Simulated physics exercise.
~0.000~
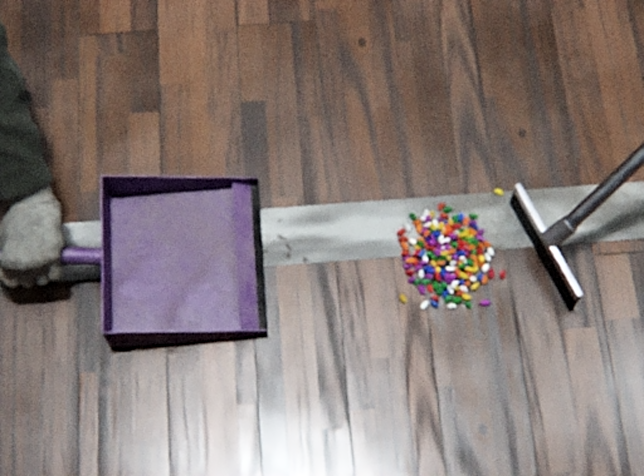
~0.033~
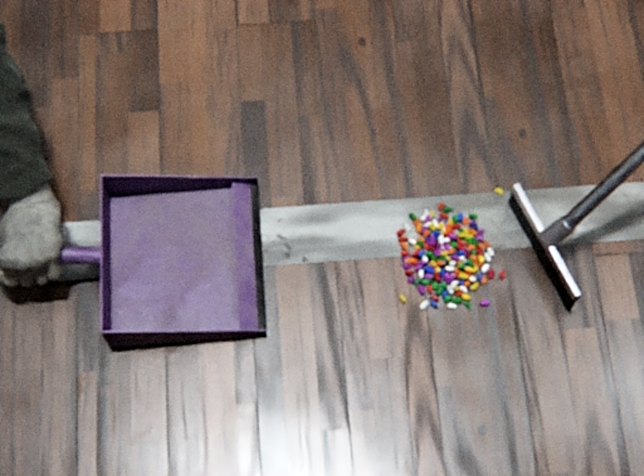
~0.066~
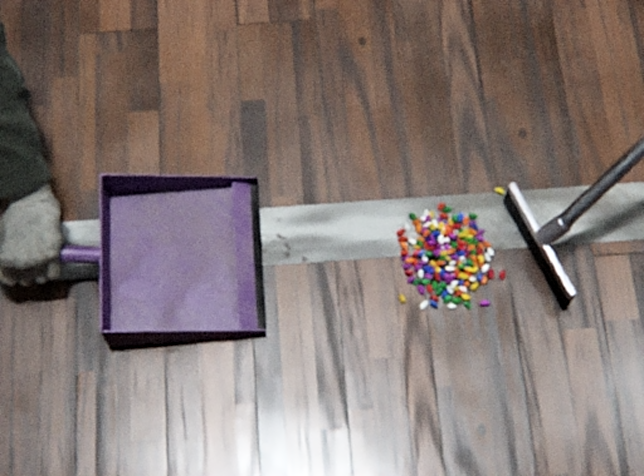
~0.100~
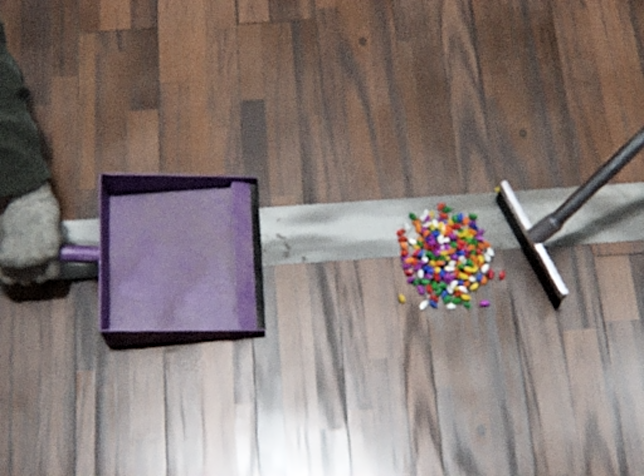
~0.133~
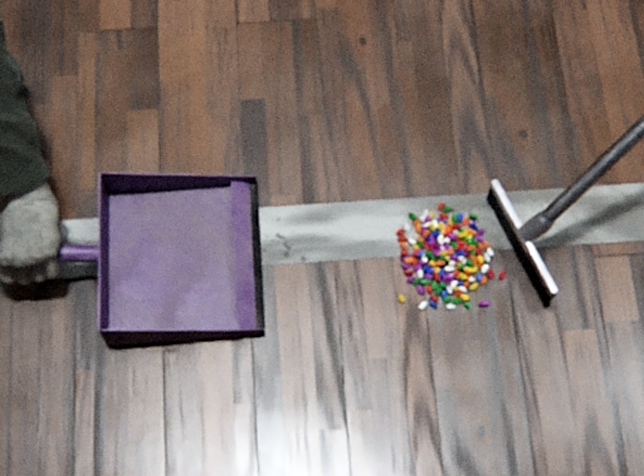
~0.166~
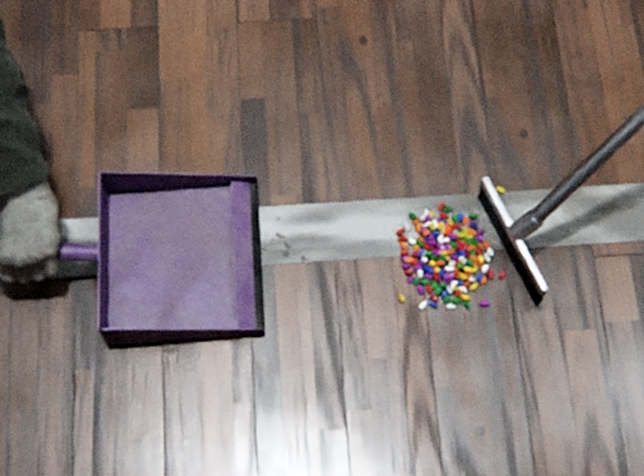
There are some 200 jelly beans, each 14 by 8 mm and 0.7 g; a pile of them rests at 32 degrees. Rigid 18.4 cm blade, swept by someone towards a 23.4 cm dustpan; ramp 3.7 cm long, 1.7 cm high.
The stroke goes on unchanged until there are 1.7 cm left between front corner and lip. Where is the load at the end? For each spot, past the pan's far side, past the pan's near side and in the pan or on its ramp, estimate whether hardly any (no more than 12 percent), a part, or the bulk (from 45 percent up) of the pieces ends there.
Far side: Hardly any. Near side: Hardly any. Pan: Hardly any.
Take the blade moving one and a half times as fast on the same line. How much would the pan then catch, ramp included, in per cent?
Near 0 %.
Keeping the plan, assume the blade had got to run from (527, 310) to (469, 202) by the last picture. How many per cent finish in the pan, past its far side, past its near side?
Pan 10; far 5; near 30.
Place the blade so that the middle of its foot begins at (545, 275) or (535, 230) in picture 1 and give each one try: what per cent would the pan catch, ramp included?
Estimates: 0 percent and 0 percent.
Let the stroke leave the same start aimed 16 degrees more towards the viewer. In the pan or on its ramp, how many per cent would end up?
That gives near 5 in a hundred.
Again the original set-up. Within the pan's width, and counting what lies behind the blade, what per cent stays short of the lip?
I'd estimate close to 95 per cent.
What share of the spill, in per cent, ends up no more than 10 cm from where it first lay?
That share is some 30 percent.
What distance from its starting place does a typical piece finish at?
Somewhere around 18 centimetres.
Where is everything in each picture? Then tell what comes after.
The first frame shows blade from (577, 296) to (518, 190), moved 0.0 cm, 0 of the pieces shifted so far; middle of the pieces at (450, 256); pan at (173, 265).
The second frame shows blade from (576, 296) to (516, 189), moved 0.2 cm, 0 of the pieces shifted so far; middle of the pieces at (450, 256).
The third frame shows blade from (571, 295) to (511, 189), moved 0.9 cm, 0 of the pieces shifted so far; middle of the pieces at (450, 256).
The fourth frame shows blade from (562, 294) to (503, 187), moved 2.0 cm, 0 of the pieces shifted so far; middle of the pieces at (450, 256).
The fifth frame shows blade from (552, 292) to (494, 185), moved 3.4 cm, 0 of the pieces shifted so far; middle of the pieces at (449, 256).
The sixth frame shows blade from (543, 291) to (485, 183), moved 4.7 cm, 0 of the pieces shifted so far; middle of the pieces at (450, 256); pan at (171, 262). The blade's pace is about 0.41 m/s, heading 16 degrees away from the viewer's side.
After 0.54 s, middle of the blade 21 cm from the lip; 0 % over the lip, far side 0 %, near side 0 %.
After 0.79 s, middle of the blade 11 cm from the lip; 0 % over the lip, far side 0 %, near side 5 %.
After 1.15 s, middle of the blade 5 cm from the lip; 0 % over the lip, far side 5 %, near side 5 %.
At rest (2.4 s), far side 5 %, near side 5 %, pan 0 %, in front of the lip or behind the blade 95 %.
